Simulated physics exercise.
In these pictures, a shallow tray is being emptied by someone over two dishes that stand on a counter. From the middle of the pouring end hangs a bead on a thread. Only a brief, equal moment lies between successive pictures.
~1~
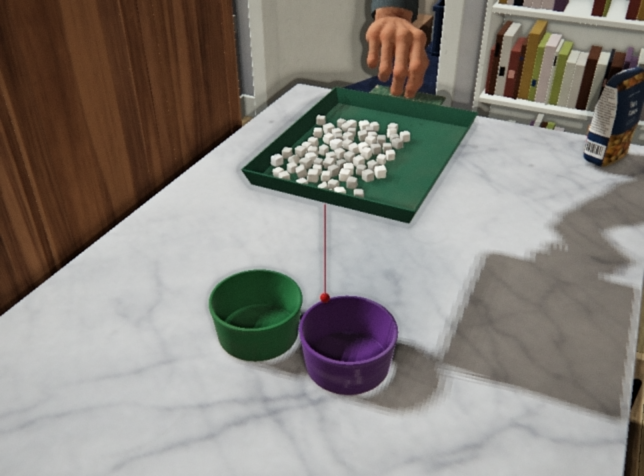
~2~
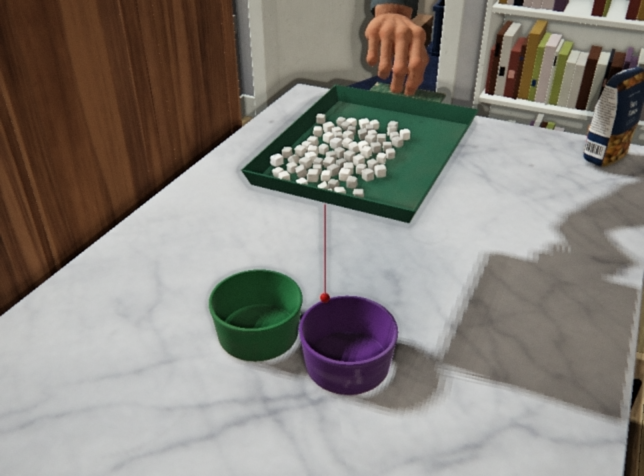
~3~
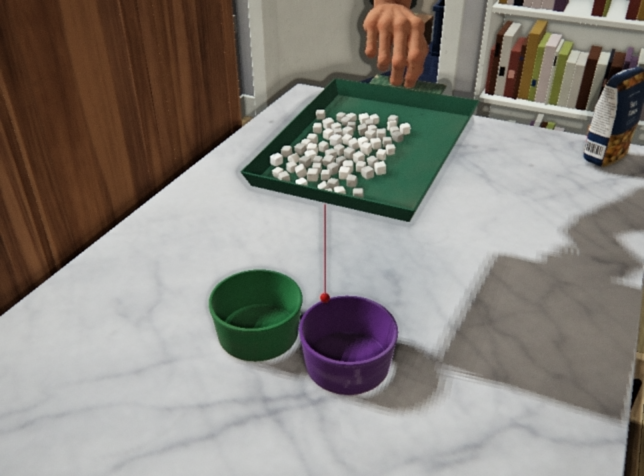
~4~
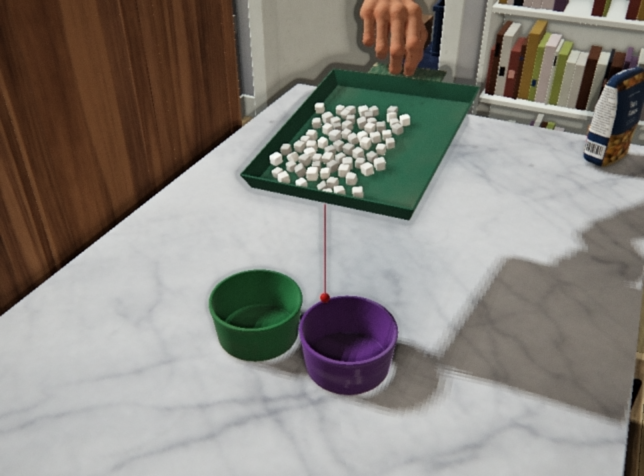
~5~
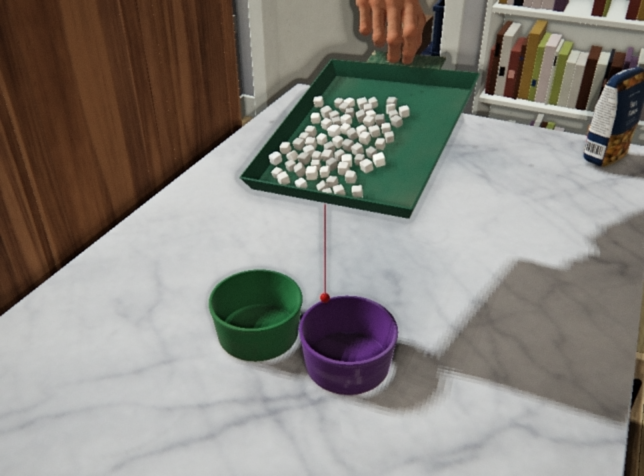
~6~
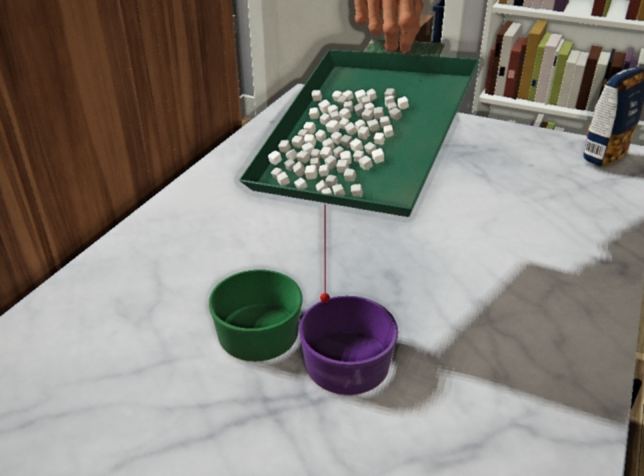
A hand raises the far end of a green tray of white cubes, tilting it.
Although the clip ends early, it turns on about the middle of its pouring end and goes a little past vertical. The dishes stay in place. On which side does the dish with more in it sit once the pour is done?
On the left side.
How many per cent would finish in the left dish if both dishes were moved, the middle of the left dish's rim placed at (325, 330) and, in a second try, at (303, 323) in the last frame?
10 % and 30 %.
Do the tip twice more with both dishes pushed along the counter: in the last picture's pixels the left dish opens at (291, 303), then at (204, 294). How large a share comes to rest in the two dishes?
Try 1: Some 30 %; try 2: Some 80 %.
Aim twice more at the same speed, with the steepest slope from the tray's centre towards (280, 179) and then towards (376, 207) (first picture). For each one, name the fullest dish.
First: The dish at left. Second: The dish at right.
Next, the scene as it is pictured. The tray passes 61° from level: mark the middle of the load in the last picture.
The load's middle is around (294, 158).
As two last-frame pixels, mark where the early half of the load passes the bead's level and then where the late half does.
First around (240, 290), afterwards around (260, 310).
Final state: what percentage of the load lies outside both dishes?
Close to 30 %, give or take.
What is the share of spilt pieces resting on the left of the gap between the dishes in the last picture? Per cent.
Around 80 per cent, I reckon.
Soon, tray tipped steeply; all on the tray.
A while on, tray tipped right over; nearly all on the tray; a stray few outside both.
Towards the end, tray tipped past a quarter turn; a stray few in the right dish; about two thirds in the left dish; about a third outside both.
Finally, tray tipped past a quarter turn; a stray few in the right dish; about two thirds in the left dish; about a third outside both.
